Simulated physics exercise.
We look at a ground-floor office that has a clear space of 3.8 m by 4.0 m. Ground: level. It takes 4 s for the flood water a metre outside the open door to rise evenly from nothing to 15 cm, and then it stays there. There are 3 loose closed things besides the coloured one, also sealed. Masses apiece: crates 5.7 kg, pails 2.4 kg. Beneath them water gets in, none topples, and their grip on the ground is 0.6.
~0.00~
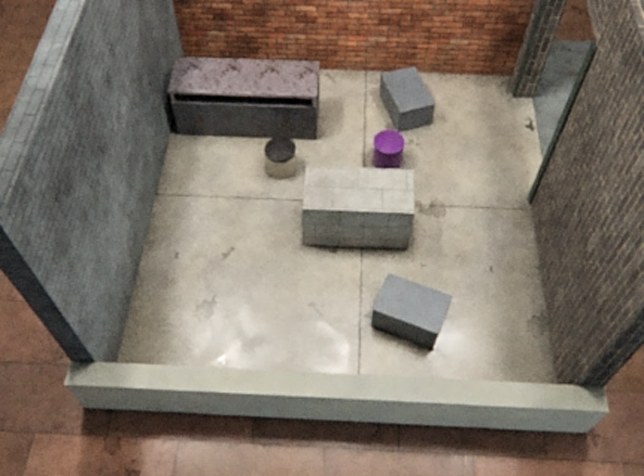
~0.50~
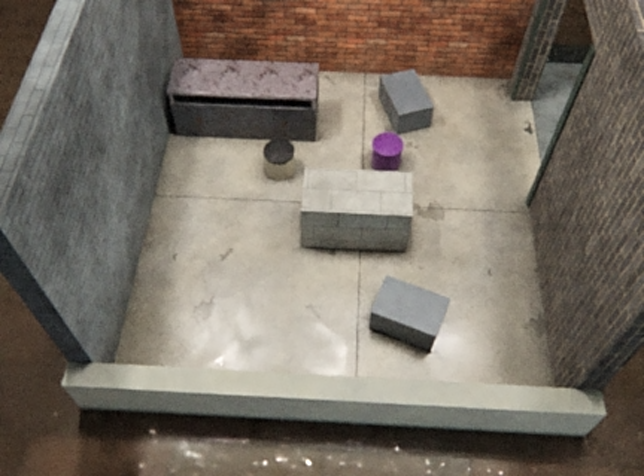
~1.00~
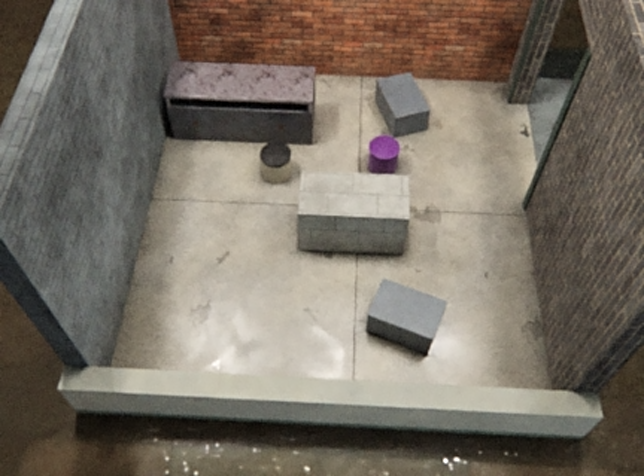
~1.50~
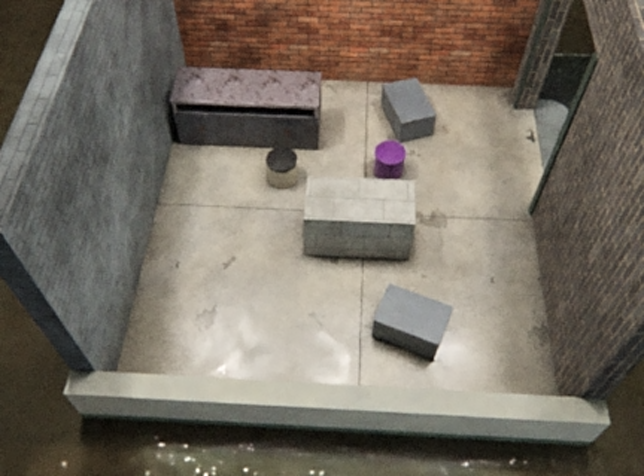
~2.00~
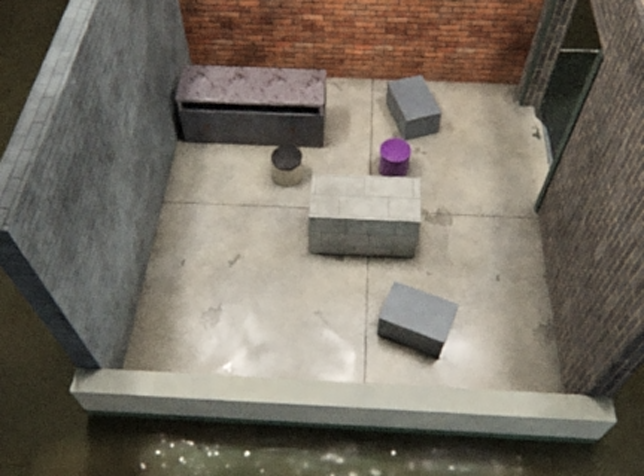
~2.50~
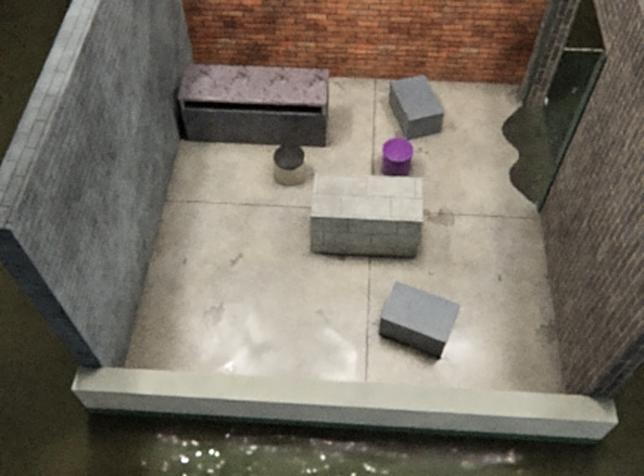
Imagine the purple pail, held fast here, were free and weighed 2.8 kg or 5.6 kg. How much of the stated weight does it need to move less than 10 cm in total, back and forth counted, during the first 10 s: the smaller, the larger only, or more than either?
Pretty sure neither figure cuts it.
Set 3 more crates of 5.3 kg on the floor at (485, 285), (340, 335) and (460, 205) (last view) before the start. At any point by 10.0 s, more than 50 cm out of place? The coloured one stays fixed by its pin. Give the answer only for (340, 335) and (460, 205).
Below the mark, then above the mark.
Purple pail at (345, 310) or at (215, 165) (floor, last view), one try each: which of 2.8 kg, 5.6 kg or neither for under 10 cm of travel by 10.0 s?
Try by try, any option works; no option works.
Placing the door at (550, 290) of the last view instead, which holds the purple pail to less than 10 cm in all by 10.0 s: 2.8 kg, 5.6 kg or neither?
The answer is that only the greater mass suffices.
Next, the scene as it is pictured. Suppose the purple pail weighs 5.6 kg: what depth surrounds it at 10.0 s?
Depth: Approx. 6 cm.
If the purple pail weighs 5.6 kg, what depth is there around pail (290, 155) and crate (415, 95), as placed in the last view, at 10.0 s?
Roughly 6 and 13 cm.
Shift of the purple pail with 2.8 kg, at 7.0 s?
About 250 cm.
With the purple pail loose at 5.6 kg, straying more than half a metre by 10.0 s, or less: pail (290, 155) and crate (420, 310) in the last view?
So that's further for the first and not as far for the second.
After 3.5 s the purple pail would be 0 cm from its start with 2.8 kg and 0 cm from its start with 5.6 kg; 0 cm of water round it then.
After 4.5 s the purple pail would be 30 cm from its start with 2.8 kg and 3 cm from its start with 5.6 kg; 4 cm of water round it then.
After 7.0 s the purple pail would be 231 cm from its start with 2.8 kg and 72 cm from its start with 5.6 kg; 7 cm of water round it then.
After 10.0 s the purple pail would be 273 cm from its start with 2.8 kg and 179 cm from its start with 5.6 kg; 6 cm of water round it then.
